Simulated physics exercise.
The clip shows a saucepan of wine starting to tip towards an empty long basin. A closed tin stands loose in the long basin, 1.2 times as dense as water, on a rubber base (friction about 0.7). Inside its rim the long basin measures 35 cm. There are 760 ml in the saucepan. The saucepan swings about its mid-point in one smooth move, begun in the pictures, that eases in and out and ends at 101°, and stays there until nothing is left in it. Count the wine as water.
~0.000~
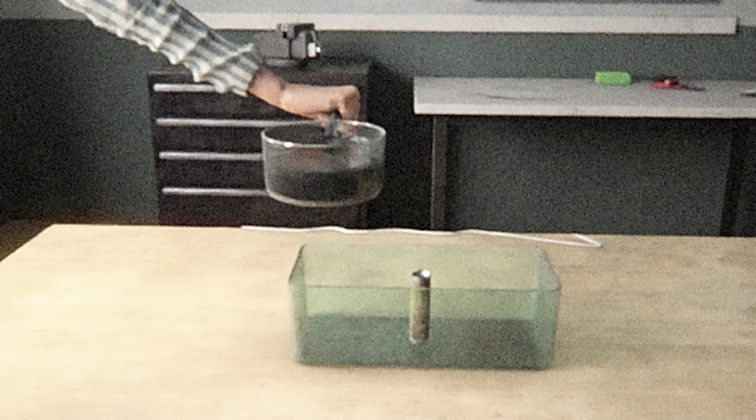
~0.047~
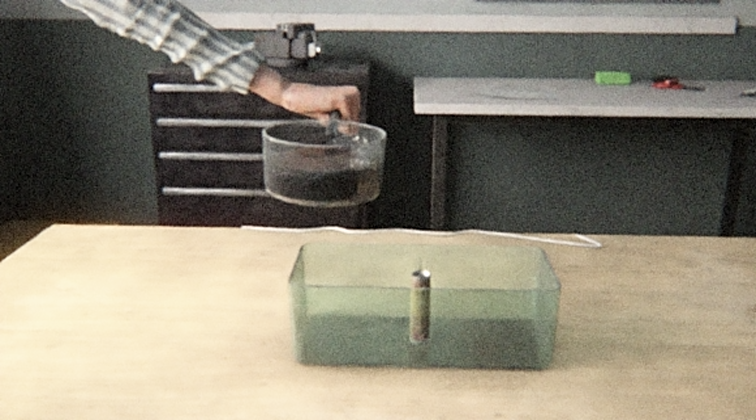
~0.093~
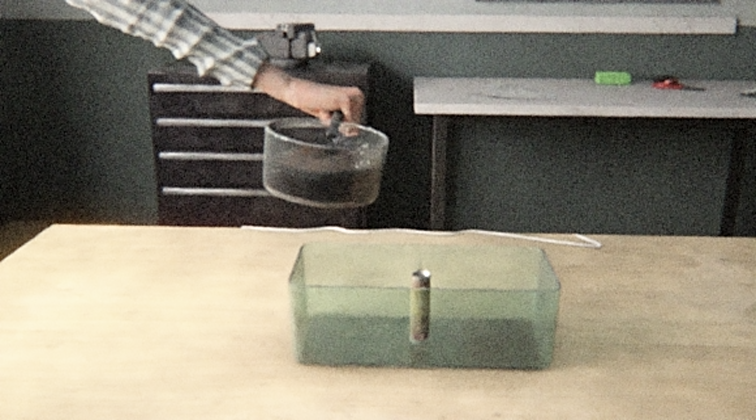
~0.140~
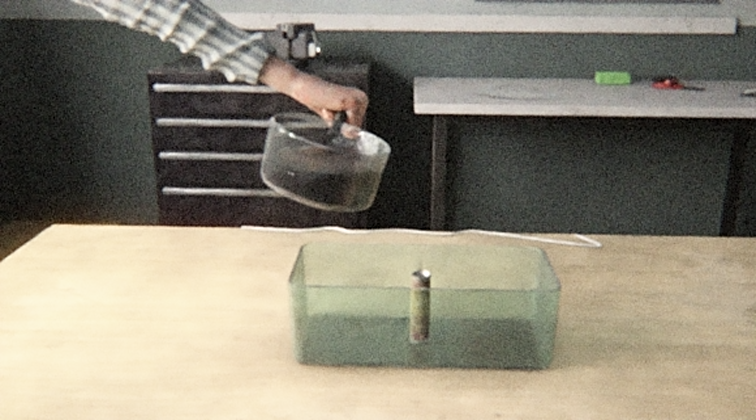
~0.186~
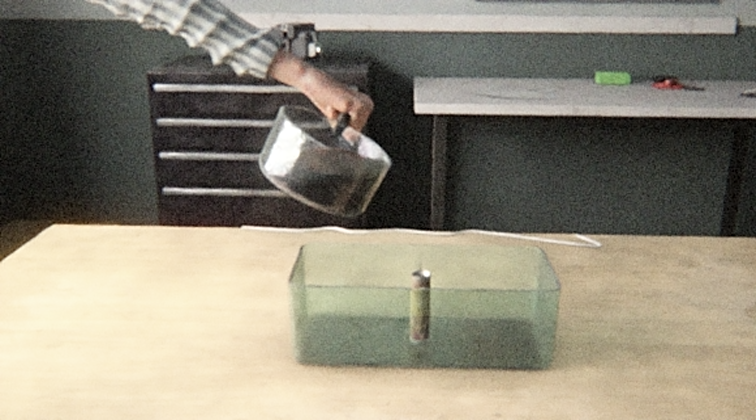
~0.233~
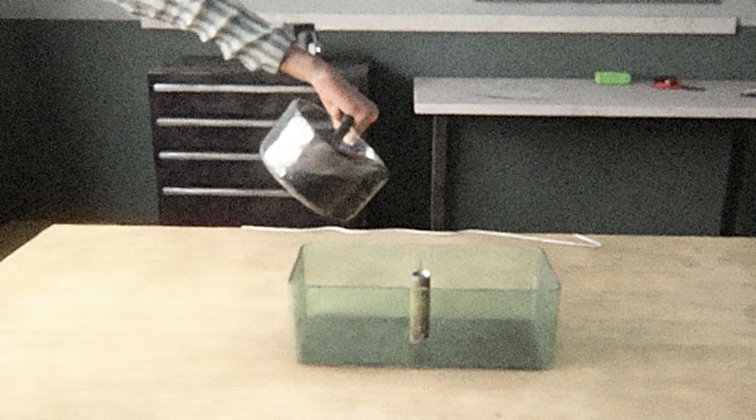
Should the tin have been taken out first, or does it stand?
The tin falls.
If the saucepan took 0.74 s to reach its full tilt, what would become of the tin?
Then it falls.
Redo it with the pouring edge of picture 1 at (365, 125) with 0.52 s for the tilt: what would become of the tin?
Then it goes over.
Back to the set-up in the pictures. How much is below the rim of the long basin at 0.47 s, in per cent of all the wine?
Some 26 per cent.
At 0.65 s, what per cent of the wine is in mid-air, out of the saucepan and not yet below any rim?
About 7 per cent.
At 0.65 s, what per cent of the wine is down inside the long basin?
Near 84 in a hundred.
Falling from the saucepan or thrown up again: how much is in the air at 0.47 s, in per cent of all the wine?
About 46 per cent.
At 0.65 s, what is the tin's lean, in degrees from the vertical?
Near 0° from upright.
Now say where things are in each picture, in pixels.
It leans 0°; its right rim is at (384, 135); the wine meets the walls at (268, 158) and (382, 160); the long basin's rim runs from (295, 264) to (552, 269); the tin's top is at (421, 278), in the first frame.
It leans 2°; its right rim is at (385, 137); the wine meets the walls at (268, 158) and (382, 160), in the second frame.
It leans 7°; its right rim is at (387, 143); the wine meets the walls at (268, 156) and (382, 161), in the third frame.
It leans 16°; its right rim is at (389, 152); the wine meets the walls at (267, 155) and (382, 163), in the fourth frame.
It leans 27°; its right rim is at (390, 164); the wine meets the walls at (265, 151) and (385, 165), in the fifth frame.
It leans 40°; its right rim is at (387, 178); the wine meets the walls at (265, 145) and (389, 169), in the sixth frame.
Then, 0.47 s in, the tilt is 97° and 28 per cent is still to pour; the tin stands where it began.
Then, 0.65 s in, the tilt is 101° and 9 per cent is still to pour; the tin stands 2 cm from where it began.
Then, 0.84 s in, the tilt is 101° and 2 per cent is still to pour; the tin leans 56°.
Then, 1.04 s in, the tilt is 101° and 0 per cent is still to pour; the tin lies on its side.
Finally, the tin lies on its side.
